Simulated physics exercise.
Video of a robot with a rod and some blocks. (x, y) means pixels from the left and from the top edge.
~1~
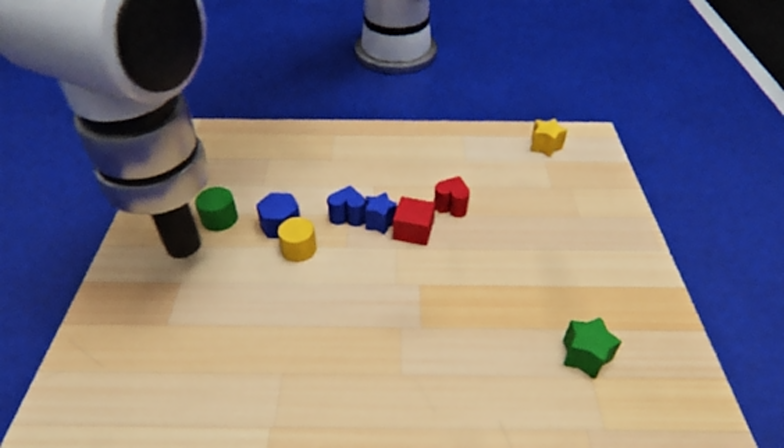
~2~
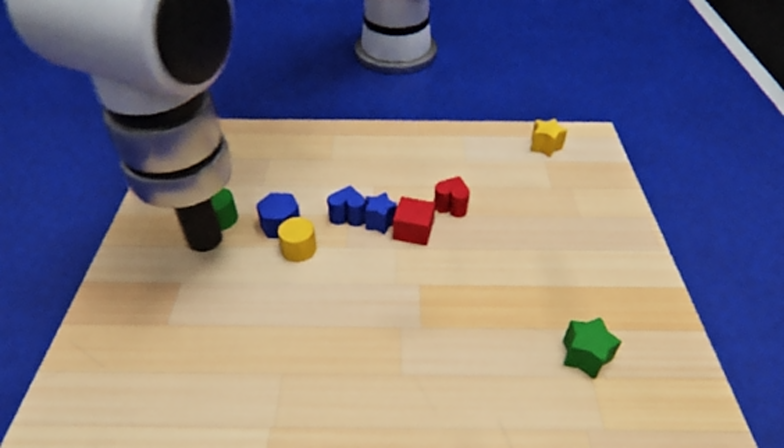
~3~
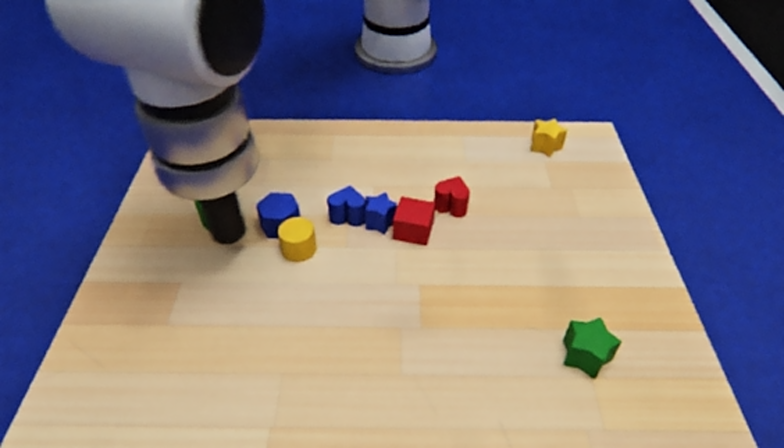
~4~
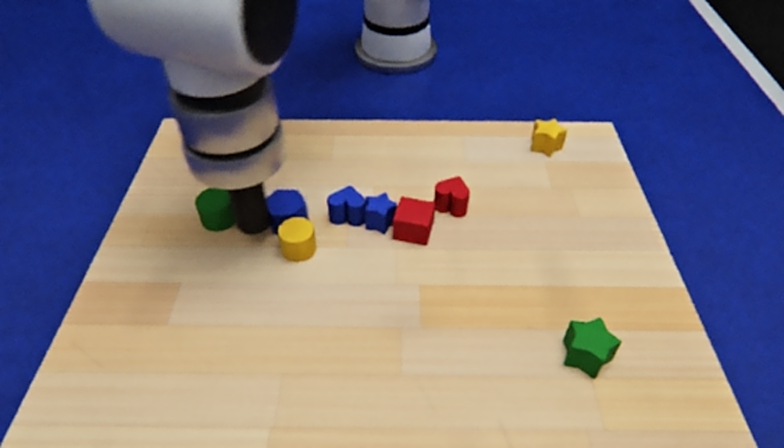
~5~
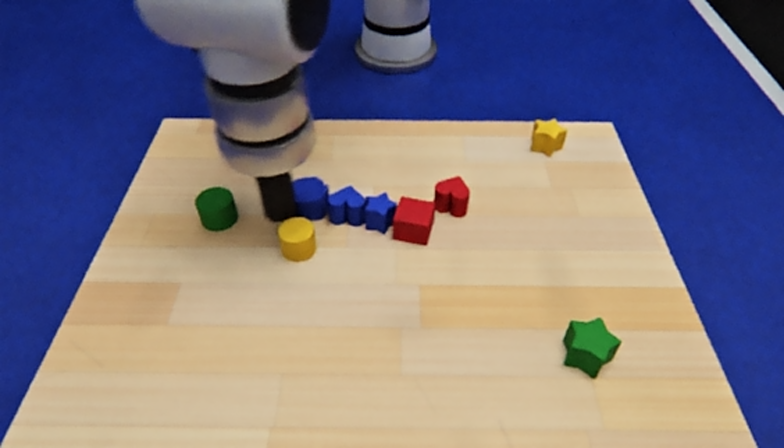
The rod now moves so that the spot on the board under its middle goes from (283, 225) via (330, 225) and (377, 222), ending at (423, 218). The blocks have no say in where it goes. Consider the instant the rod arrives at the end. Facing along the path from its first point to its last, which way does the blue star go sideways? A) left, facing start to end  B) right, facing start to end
Choice A: Left, facing start to end.
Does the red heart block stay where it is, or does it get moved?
Put simply, it goes somewhere else.
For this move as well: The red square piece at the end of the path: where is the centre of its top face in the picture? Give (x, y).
If I read the scene right, the answer is (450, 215).
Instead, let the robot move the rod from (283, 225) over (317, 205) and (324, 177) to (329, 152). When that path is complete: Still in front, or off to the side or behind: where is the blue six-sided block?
Slipped loose.
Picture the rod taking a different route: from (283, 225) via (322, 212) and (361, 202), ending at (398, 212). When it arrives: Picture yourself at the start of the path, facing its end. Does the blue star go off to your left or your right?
Shifted right.
On the path given first. One third of the way, rod (329, 211); blue six-sided block (325, 181), turned 45° anticlockwise; blue heart block (360, 192), turned 25° anticlockwise; blue star (389, 200), turned 25° clockwise; red square piece (422, 212).
Two thirds of the way, rod (377, 208); blue six-sided block (325, 181), turned 45° anticlockwise; blue heart block (382, 178), turned 65° anticlockwise; blue star (404, 195), turned 50° clockwise; red square piece (430, 213), turned 20° clockwise.
At the end, rod (424, 204); blue six-sided block (325, 181), turned 45° anticlockwise; blue heart block (383, 177), turned 75° anticlockwise; blue star (438, 182), turned 15° clockwise; red square piece (448, 217), turned 35° clockwise; red heart block (468, 183), turned 35° clockwise.
